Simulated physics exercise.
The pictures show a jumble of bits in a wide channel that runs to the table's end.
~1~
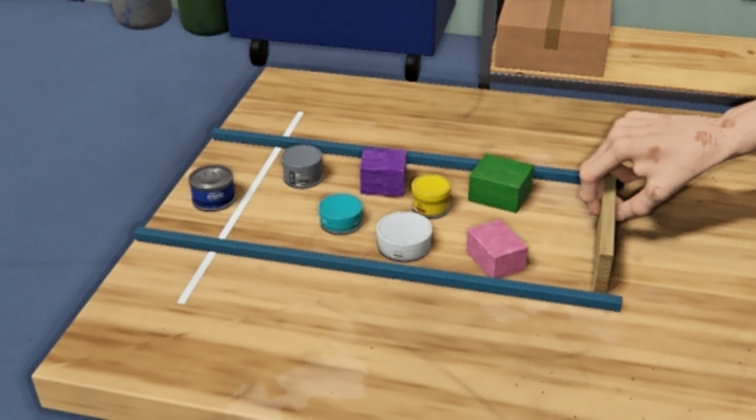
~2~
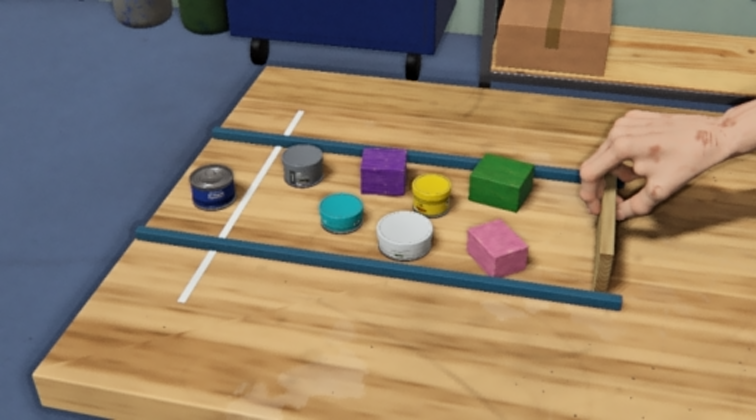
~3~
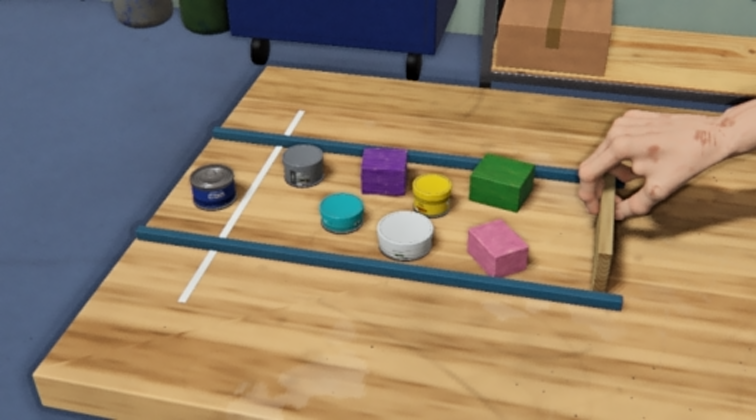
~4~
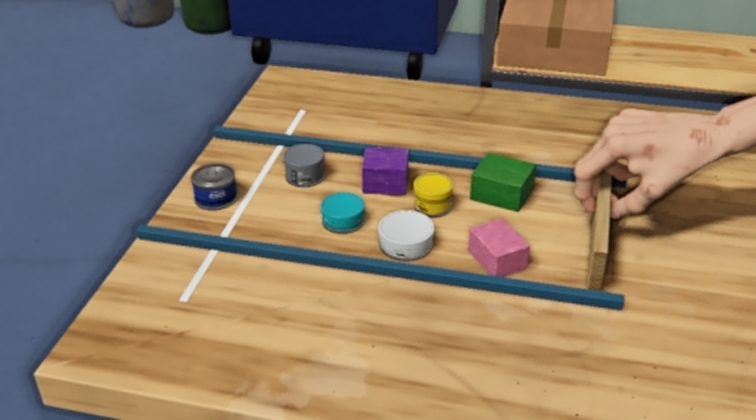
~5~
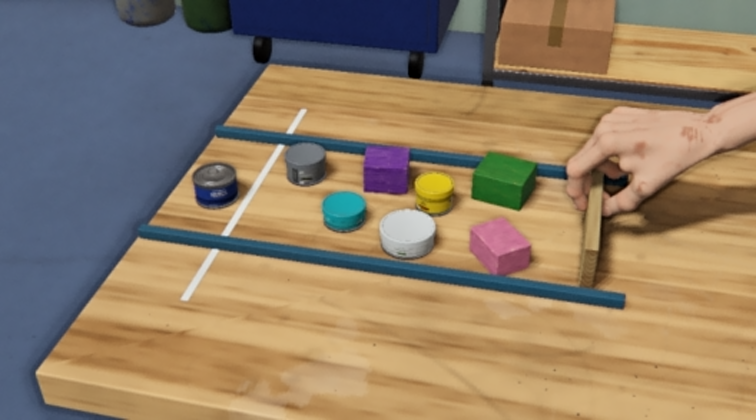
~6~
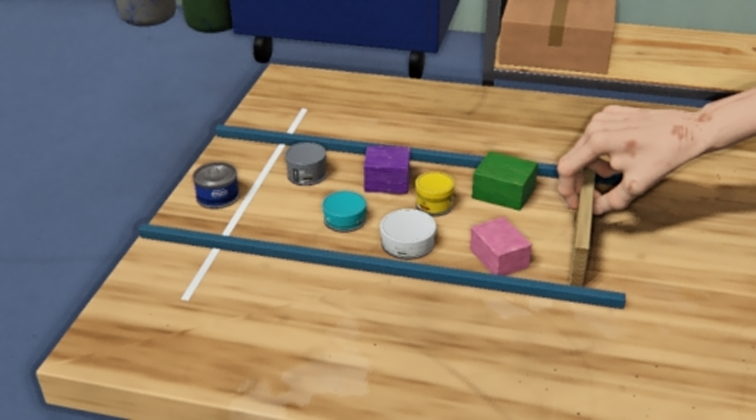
At the start, a hand holds a wooden board upright at the right end of a channel between two blue strips, with tins and coloured blocks scattered to its left. The hand then slides the board slightly left toward the green and pink blocks, while the scattered objects stay practically still.
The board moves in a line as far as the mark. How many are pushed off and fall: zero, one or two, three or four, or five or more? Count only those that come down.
Outcome: The number that fall off is one or two.
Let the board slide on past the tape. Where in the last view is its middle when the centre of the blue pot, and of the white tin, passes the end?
Its middle is around (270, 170) and around (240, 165).
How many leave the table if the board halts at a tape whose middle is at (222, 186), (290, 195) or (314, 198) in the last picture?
In that order 5, 0 and 0.
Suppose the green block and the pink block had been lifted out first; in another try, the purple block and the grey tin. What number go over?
It would be 1 and 1.
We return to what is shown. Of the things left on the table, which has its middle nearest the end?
That is the purple block.
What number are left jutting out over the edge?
2 of them.
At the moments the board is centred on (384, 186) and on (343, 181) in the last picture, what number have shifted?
By then 7, and 7.
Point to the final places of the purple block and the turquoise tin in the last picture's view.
About (202, 146), and the other about (199, 182).
Soon after, none off yet; blue pot at rest near (216, 185); grey tin at rest near (306, 164); turquoise tin at rest near (345, 212).
After that, none off yet; blue pot at rest near (216, 185); grey tin displaced a little near (287, 162); turquoise tin displaced about its own width near (301, 197).
And then, none off yet; blue pot moving near (211, 185); grey tin displaced well along near (214, 152); turquoise tin displaced well along near (254, 190).
In the end, the number that fall off is one or two; gone, grey tin and blue pot.
